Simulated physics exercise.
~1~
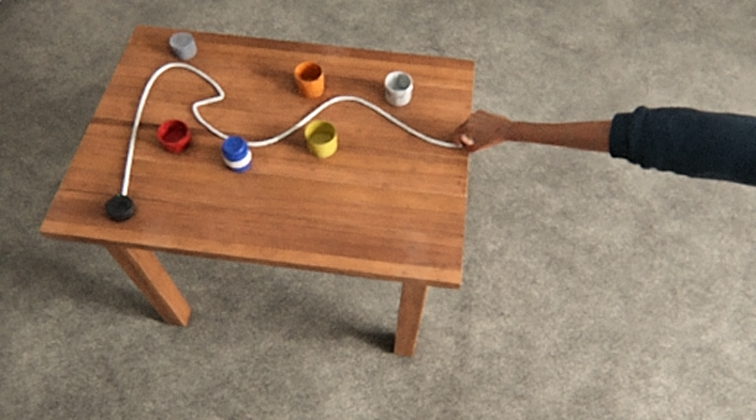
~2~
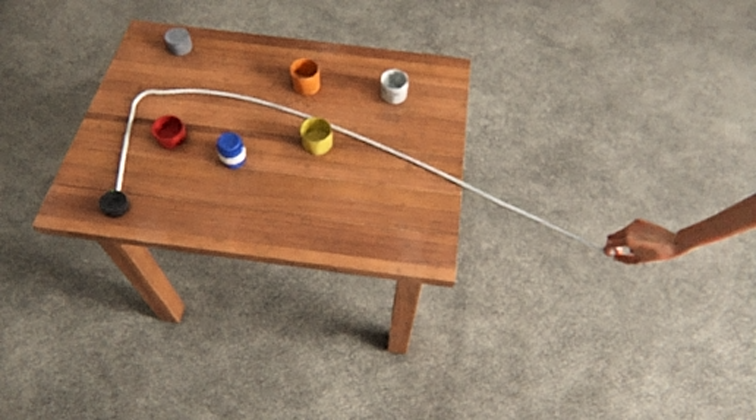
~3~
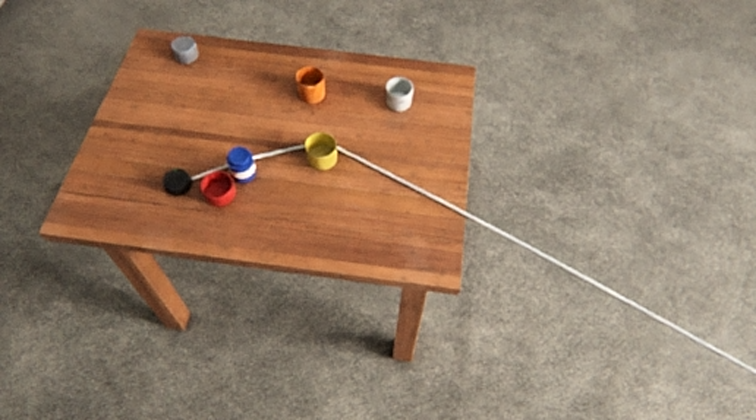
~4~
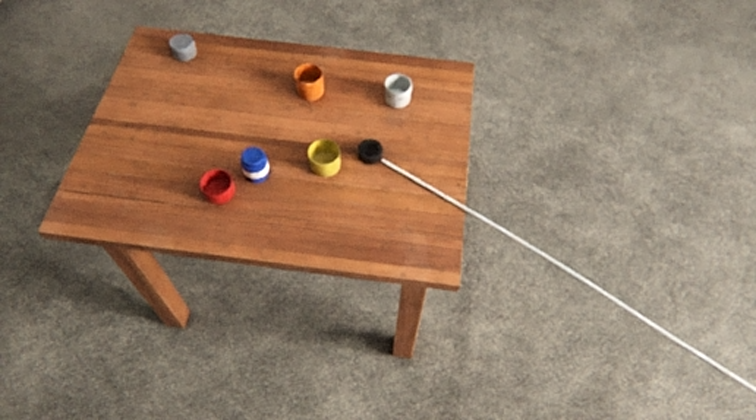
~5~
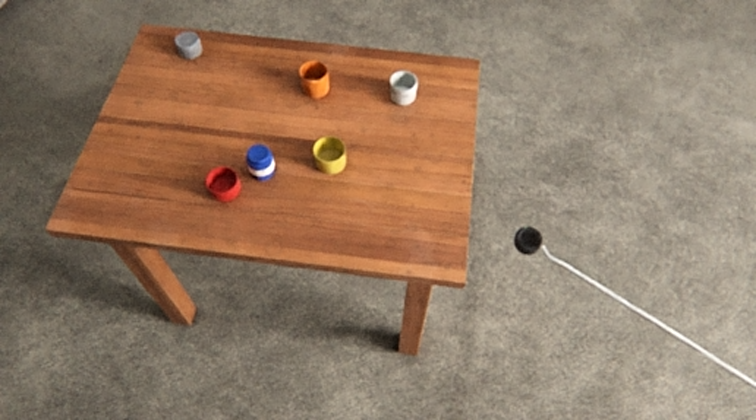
The clip opens on a wooden table holding red, blue, yellow, orange, white and grey containers, with a white cable winding among them from a round black adaptor to a hand at the right edge. The hand pulls the cable rightward, drawing out its curves while the adaptor stays put. As the hand leaves view, the adaptor slides right, and the red mug ends up well out of place, with the blue jar and yellow cup shifted less. The adaptor then passes the yellow cup and leaves the tabletop, trailing the taut cable, while the orange, white and grey containers stay put.
